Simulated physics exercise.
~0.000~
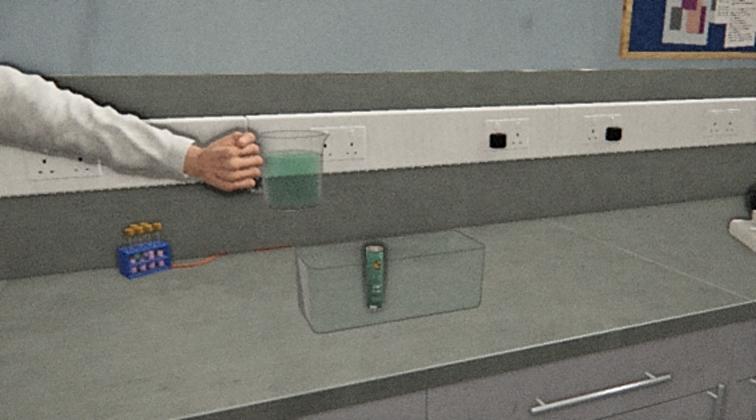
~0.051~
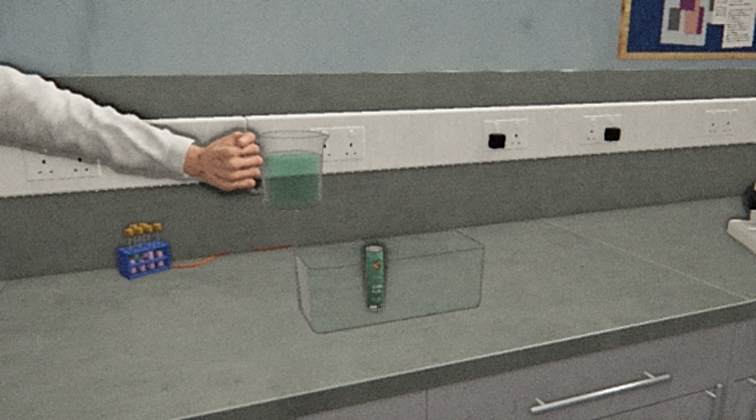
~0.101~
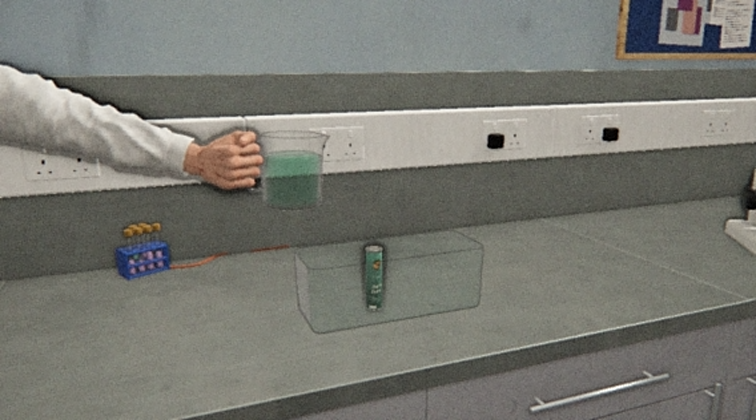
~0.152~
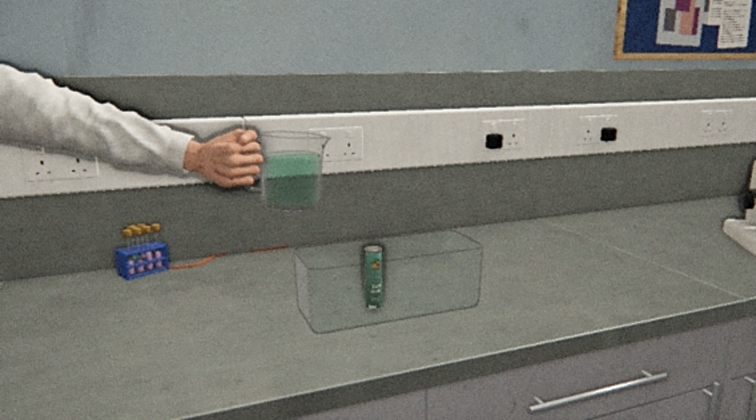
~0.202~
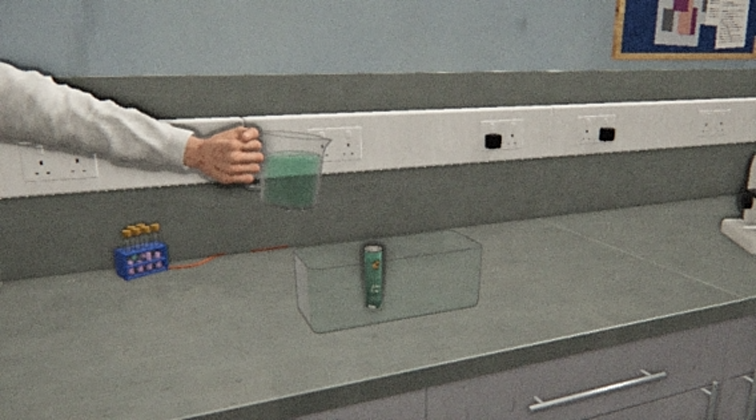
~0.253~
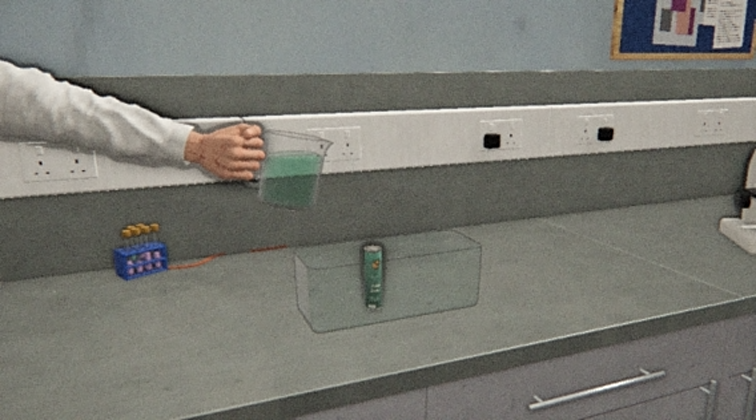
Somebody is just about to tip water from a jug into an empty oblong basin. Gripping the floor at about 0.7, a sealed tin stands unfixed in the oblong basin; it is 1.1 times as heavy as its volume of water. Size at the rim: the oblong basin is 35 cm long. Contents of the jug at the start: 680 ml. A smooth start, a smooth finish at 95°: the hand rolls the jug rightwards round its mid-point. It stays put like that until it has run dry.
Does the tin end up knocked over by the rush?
It's bound to be brought down.
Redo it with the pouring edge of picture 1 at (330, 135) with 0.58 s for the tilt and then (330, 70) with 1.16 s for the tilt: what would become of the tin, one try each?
Run one: It tumbles. Run two: It does not tip.
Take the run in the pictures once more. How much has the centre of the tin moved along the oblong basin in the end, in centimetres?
All told, the tin's centre has moved close to 8.0 cm.
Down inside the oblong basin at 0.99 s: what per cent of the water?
That comes to about 28 percent.
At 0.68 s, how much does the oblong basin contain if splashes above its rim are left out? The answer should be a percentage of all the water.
Around 0%.
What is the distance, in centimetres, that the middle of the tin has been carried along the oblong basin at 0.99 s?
Measured centre to centre, about 0 cm.
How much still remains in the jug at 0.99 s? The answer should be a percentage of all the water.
About 44 per cent.
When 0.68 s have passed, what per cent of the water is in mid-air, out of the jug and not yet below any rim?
Around 8 in a hundred.
Then, 0.68 s in, the tilt is 60° and 92 per cent is still to pour; the tin stands where it began.
Then, 0.99 s in, the tilt is 90° and 45 per cent is still to pour; the tin stands where it began.
Then, 1.31 s in, the tilt is 95° and 10 per cent is still to pour; the tin leans 18°.
Then, 1.66 s in, the tilt is 95° and 2 per cent is still to pour; the tin lies on its side.
Finally, the tin lies on its side.
